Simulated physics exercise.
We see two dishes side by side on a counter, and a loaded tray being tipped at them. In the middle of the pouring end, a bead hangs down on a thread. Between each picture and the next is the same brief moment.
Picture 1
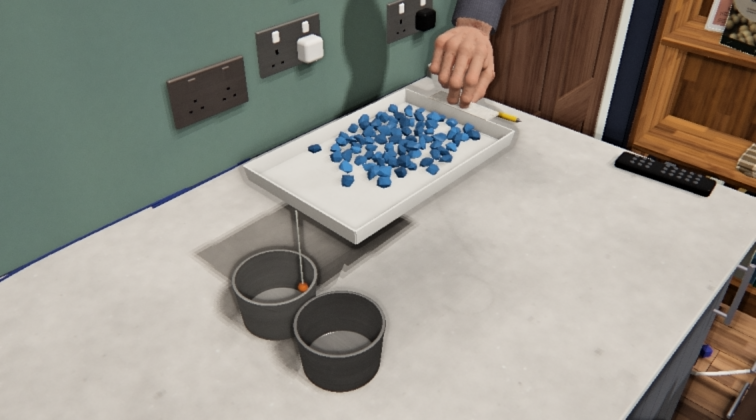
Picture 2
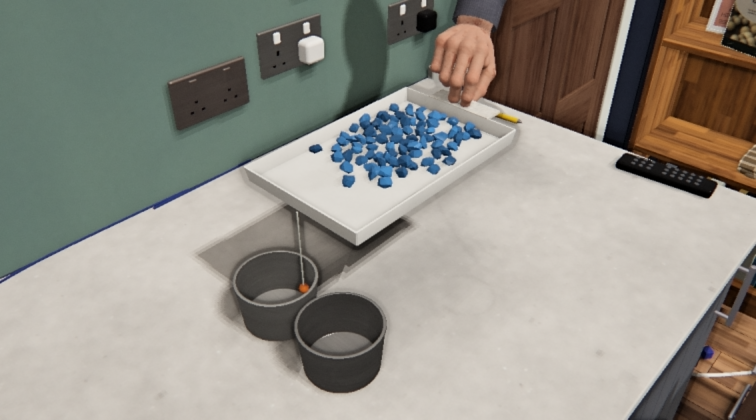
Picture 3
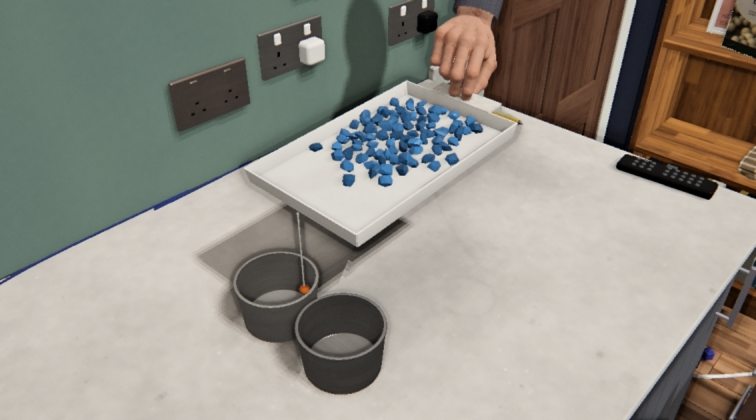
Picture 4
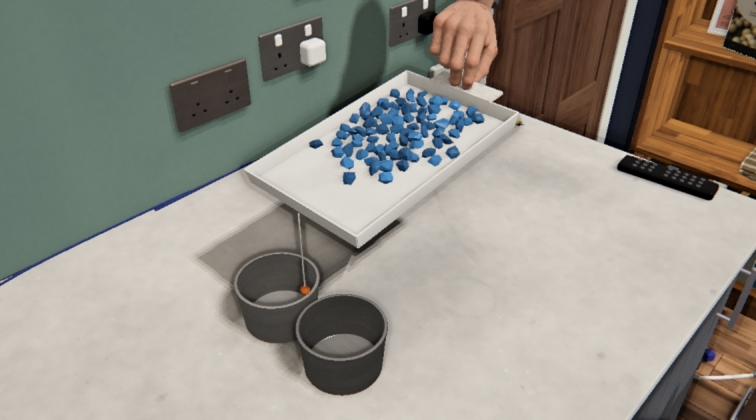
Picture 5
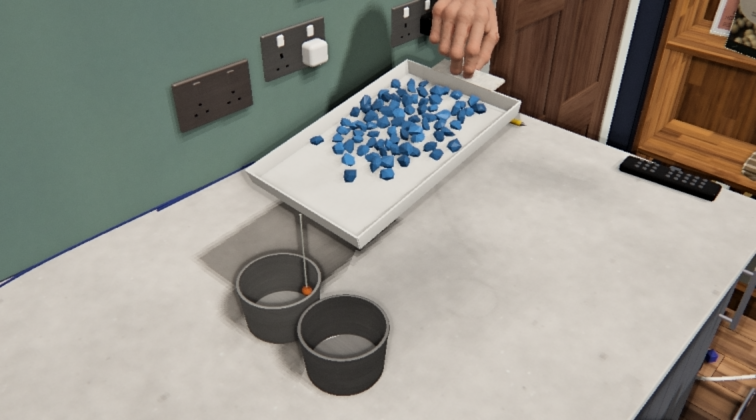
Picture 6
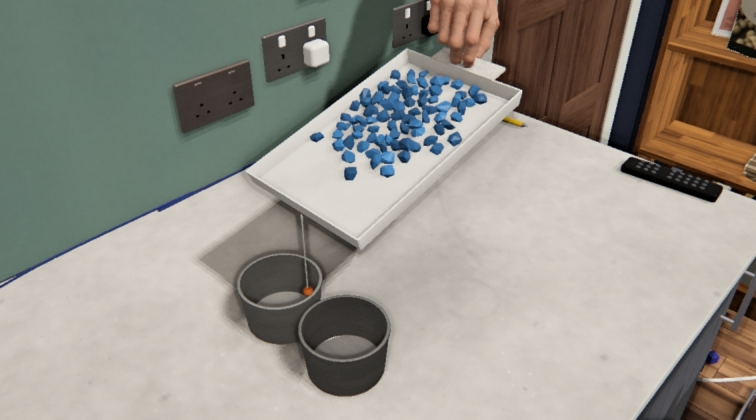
To begin with, a hand grips the far end of a white tray of blue stones, held level above a pale counter with two dark dishes near its low side. The hand then gradually raises that far end, tilting the tray slightly, while the stones stay bunched in place.
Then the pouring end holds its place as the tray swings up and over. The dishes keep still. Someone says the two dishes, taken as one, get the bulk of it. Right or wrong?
Wrong, they get less than half.
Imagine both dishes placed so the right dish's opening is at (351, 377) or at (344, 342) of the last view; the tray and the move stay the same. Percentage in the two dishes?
First placement: 70 per cent; second placement: 40 per cent.
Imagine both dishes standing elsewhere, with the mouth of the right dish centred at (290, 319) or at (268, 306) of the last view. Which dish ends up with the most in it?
The one at right the first time, the one at right the second.
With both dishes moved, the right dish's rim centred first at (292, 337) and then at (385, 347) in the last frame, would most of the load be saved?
Taking the places in turn, it's past half and then shy of half.
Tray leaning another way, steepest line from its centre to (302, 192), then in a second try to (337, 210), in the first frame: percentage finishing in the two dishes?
First heading roughly 30 %, second roughly 40 %.
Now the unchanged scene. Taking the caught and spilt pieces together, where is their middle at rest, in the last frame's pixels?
I'd put the middle somewhere around (246, 397).
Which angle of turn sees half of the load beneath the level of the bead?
Somewhere near 90°.
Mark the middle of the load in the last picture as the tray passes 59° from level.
The middle of the pieces lands at roughly (304, 200).
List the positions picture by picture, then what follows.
The first frame shows corners of the pouring end (247, 165) and (356, 229), level; middle of the load (395, 140), aquarium stones; left dish (245, 312); right dish (308, 363); bead on its thread (303, 287).
The second frame shows corners of the pouring end (248, 167) and (356, 230), level; middle of the load (396, 140).
The third frame shows corners of the pouring end (248, 168) and (356, 232), tipped barely, level across its low end; middle of the load (396, 136).
The fourth frame shows corners of the pouring end (248, 169) and (356, 234), tipped a little, level across its low end; middle of the load (397, 129).
The fifth frame shows corners of the pouring end (249, 170) and (357, 235), tipped a little, level across its low end; middle of the load (398, 122).
The sixth frame shows corners of the pouring end (250, 170) and (358, 237), tipped a little, level across its low end; middle of the load (398, 116); left dish (250, 316); right dish (313, 367).
Just after the last frame, tray tipped steeply; the larger part on the tray; about a tenth in the air.
A moment on, tray tipped right over; roughly a third on the tray; just a few in the right dish; just a few in the left dish; roughly half outside both; about a tenth in the air.
Further on, tray tipped past a quarter turn; about a tenth in the right dish; just a few in the left dish; the larger part outside both.
When it is over, tray tipped past a quarter turn; about a tenth in the right dish; just a few in the left dish; the larger part outside both.
